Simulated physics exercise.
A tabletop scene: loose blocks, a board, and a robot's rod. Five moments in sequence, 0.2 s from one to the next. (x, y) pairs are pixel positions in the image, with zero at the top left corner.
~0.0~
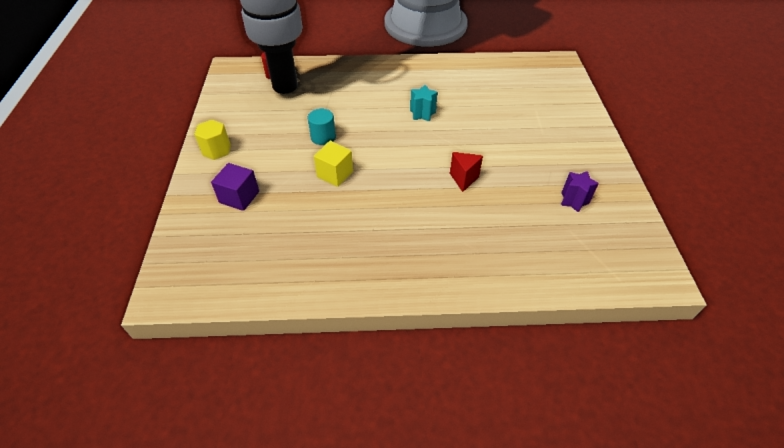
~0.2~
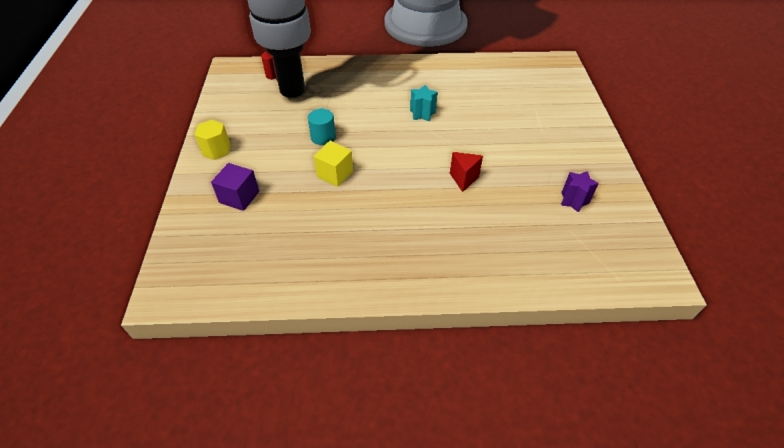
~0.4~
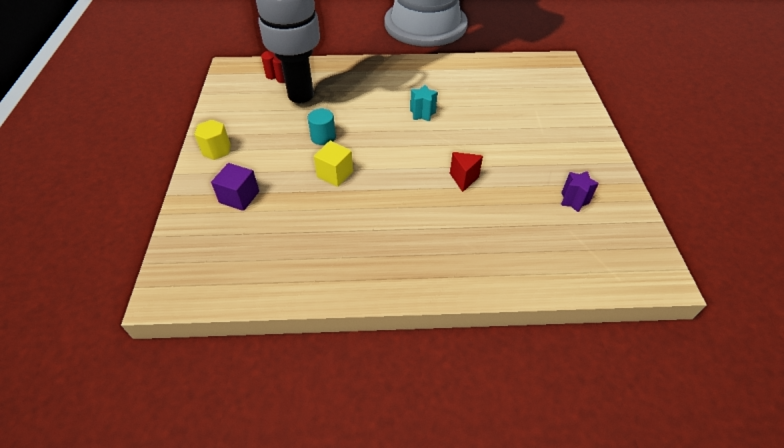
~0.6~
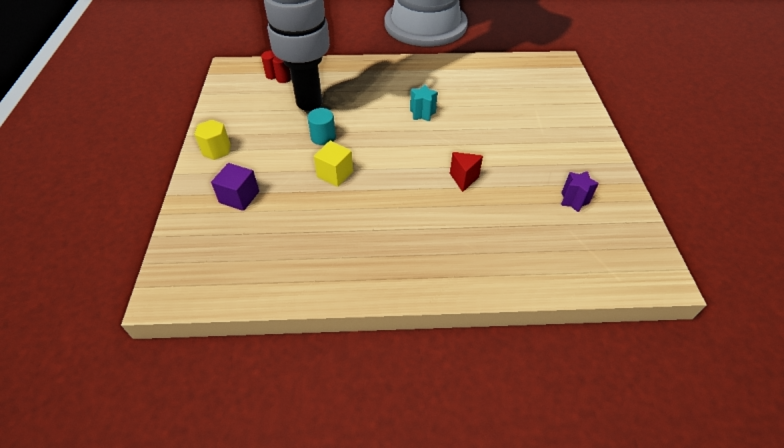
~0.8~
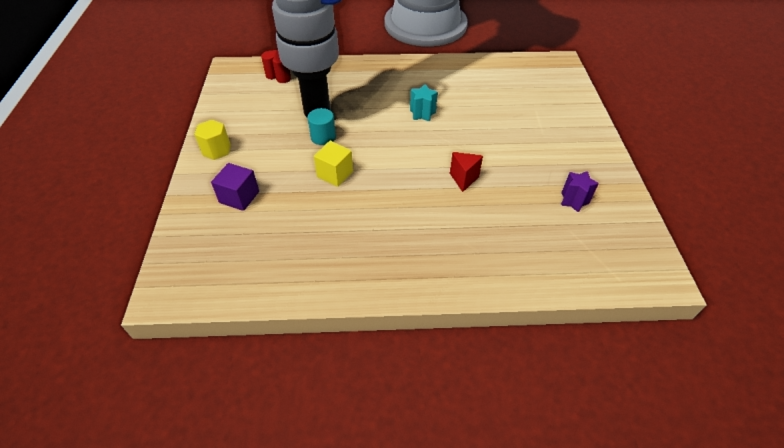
On a wooden board, a robot's dark rod moves toward the turquoise block among still blocks.
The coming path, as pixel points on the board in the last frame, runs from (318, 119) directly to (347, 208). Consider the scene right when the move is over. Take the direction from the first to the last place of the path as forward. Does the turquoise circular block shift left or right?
Goes left.
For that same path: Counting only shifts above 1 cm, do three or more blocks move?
It seems not.
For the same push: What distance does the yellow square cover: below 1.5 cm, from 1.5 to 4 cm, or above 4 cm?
Moves over 4 cm.
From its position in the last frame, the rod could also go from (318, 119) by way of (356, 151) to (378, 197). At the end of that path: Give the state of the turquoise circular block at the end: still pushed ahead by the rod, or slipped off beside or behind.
Gone from the front.
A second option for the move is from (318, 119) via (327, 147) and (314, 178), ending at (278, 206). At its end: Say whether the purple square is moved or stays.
It ends up on the same spot.
The first path, step by step. One third of the way, rod (326, 139); turquoise circular block (331, 142); yellow square (337, 162), turned 15° clockwise.
Two thirds of the way, rod (336, 169); turquoise circular block (355, 168); yellow square (351, 190), turned 75° clockwise.
At the end, rod (346, 201); turquoise circular block (376, 181); yellow square (361, 212), turned 75° clockwise.
